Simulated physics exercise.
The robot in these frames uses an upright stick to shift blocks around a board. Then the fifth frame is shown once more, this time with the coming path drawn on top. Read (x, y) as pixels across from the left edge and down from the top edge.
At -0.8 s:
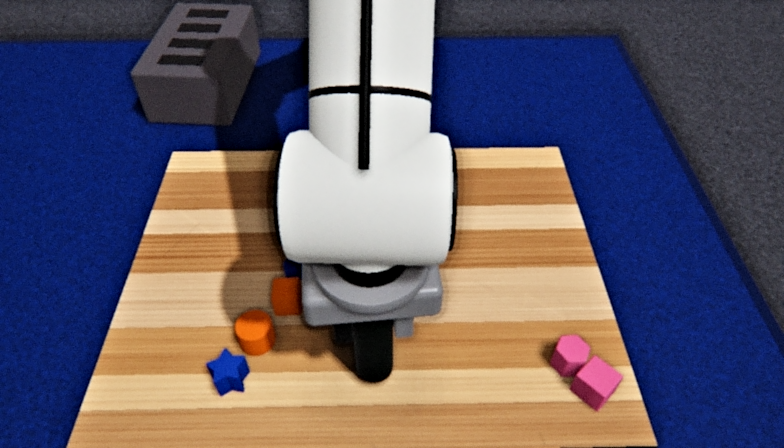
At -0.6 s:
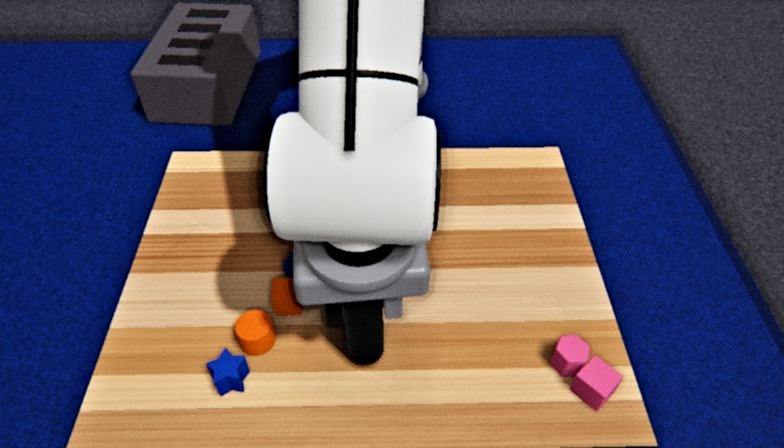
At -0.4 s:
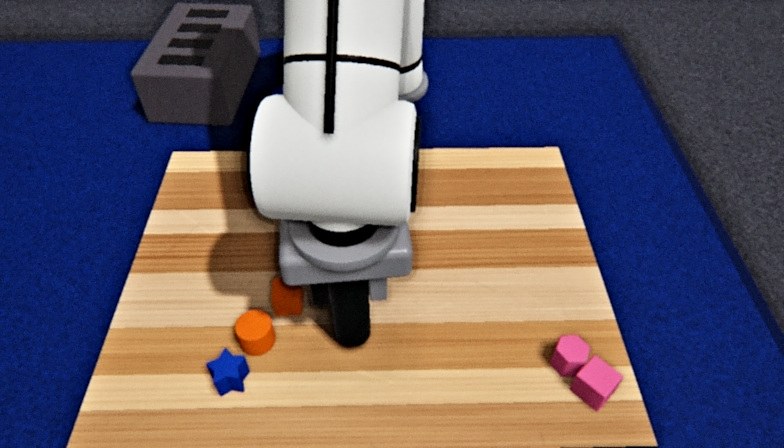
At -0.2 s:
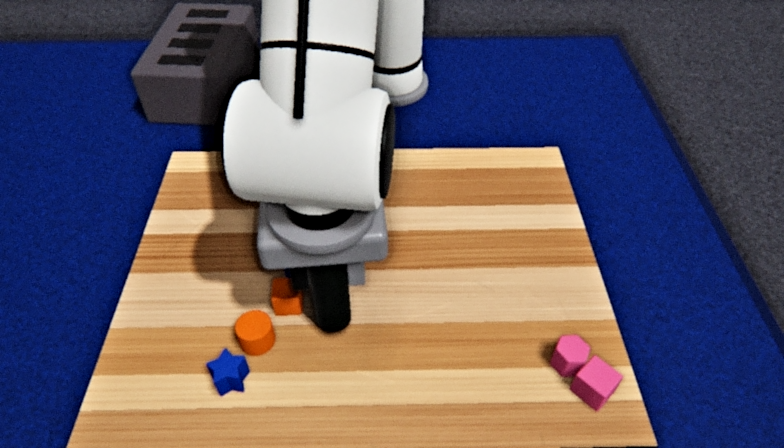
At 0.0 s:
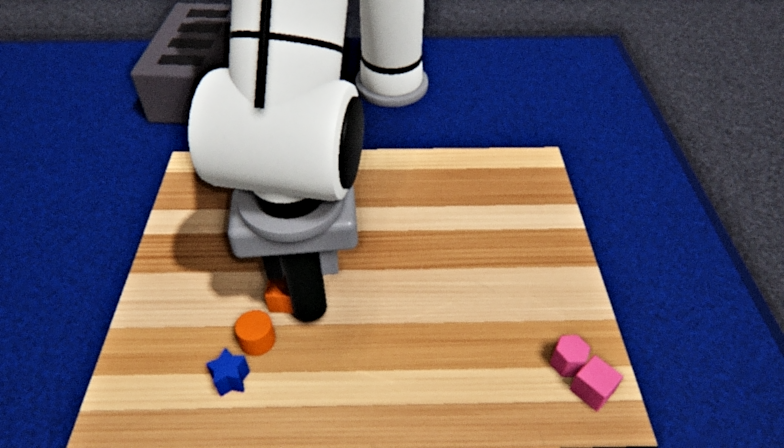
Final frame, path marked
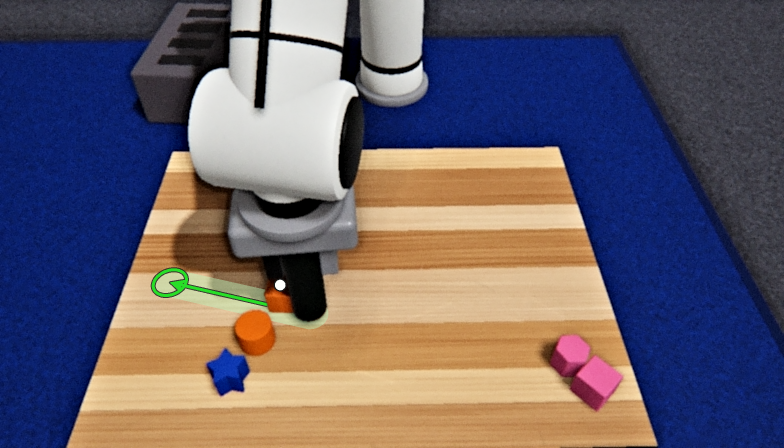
A white robot arm moved its black stick left and up across a striped wooden board, nudging the orange square piece slightly, while the orange circle, blue star and two pink blocks stayed put.
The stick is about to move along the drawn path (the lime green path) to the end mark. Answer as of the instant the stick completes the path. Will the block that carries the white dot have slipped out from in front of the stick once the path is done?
Yes, that is what happens.
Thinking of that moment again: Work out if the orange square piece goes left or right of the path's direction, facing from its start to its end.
Rightward.
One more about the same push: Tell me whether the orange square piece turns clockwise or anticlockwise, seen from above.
It turns clockwise.
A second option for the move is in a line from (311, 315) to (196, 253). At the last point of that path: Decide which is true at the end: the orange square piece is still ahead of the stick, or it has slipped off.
It is still there in front.
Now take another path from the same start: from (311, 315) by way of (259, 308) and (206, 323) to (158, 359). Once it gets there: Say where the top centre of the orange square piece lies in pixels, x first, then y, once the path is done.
My best guess is (245, 268).
Path on the board, from (311, 315) to (170, 282); the dot is on the orange square piece.
On the path given first. One third of the way, stick at (261, 297); orange square piece at (244, 267), turned 65° clockwise.
Two thirds of the way, stick at (212, 286); orange square piece at (231, 255), turned 100° clockwise.
At the end, stick at (167, 275); orange circle in place; orange square piece at (231, 255), turned 100° clockwise.
